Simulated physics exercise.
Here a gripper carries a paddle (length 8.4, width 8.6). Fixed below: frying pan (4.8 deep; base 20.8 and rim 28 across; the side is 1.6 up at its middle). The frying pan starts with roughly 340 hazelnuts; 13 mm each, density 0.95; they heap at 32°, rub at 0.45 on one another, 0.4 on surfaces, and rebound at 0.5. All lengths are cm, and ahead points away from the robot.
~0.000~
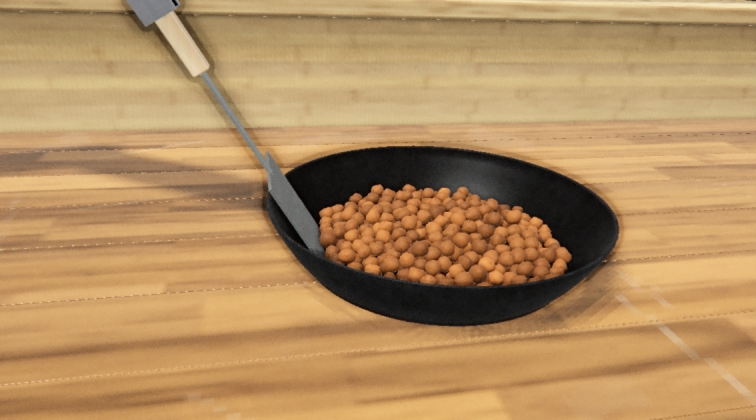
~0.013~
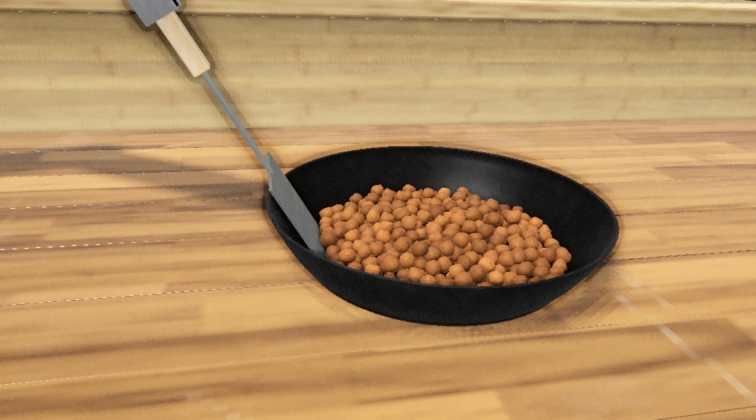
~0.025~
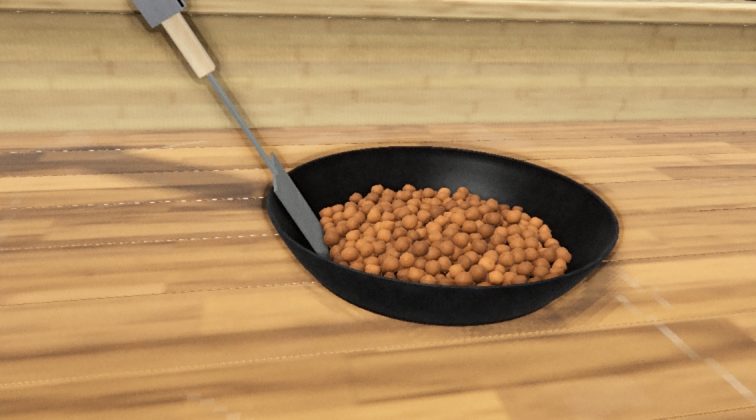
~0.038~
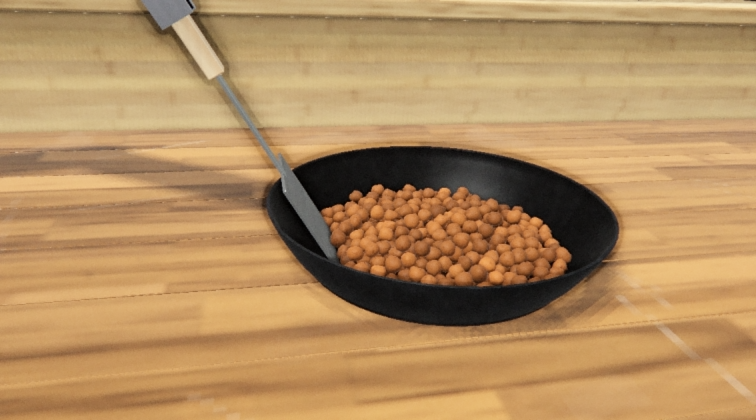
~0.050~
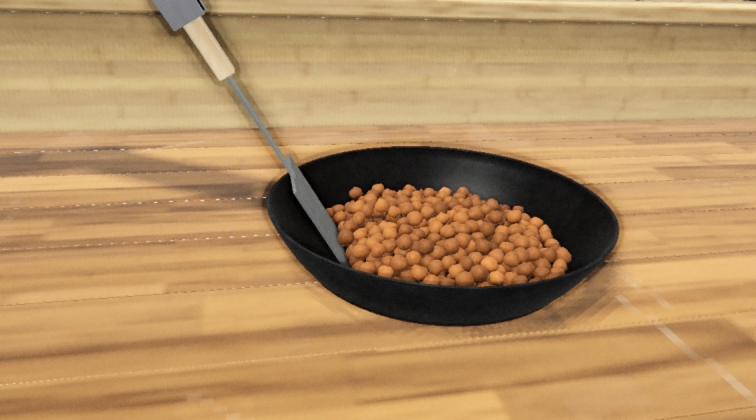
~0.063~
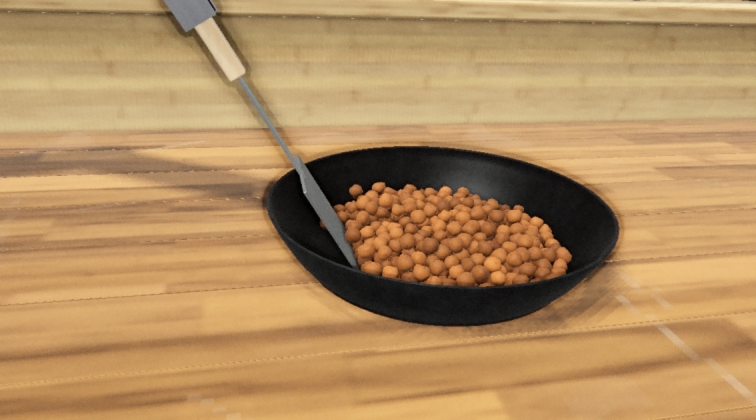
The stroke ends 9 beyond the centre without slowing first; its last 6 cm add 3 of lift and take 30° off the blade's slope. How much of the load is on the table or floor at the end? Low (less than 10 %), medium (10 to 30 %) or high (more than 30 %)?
Answer: Low; less than 10 % of the hazelnuts finish on the table or floor.
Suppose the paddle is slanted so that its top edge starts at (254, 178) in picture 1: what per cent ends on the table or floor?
Some 0 per cent.
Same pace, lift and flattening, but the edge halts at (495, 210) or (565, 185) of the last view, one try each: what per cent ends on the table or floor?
About 0 and 25 per cent.
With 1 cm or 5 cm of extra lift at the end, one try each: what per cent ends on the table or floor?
About 0 and 5 per cent.
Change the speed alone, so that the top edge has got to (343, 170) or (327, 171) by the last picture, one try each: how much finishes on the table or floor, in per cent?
About 15 and 10 per cent.
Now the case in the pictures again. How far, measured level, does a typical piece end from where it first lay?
Roughly 3 cm.
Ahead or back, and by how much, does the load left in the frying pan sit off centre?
Roughly 5.0 cm ahead.
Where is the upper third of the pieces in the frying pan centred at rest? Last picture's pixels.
Near (544, 213).
By 0.17 s, sloping 60°, highest piece 4 above the table; 338 in the frying pan.
By 0.28 s, sloping 51°, highest piece 5 above the table; 338 in the frying pan.
By 0.53 s, sloping 30°, highest piece 6 above the table; 332 in the frying pan, 5 on the table or floor, 1 on the blade or in flight.
By 1.58 s, sloping 30°, highest piece 6 above the table; 332 in the frying pan, 6 on the table or floor.
Final count, 332 in the frying pan, 6 on the table or floor. That is 2 % on the table or floor.
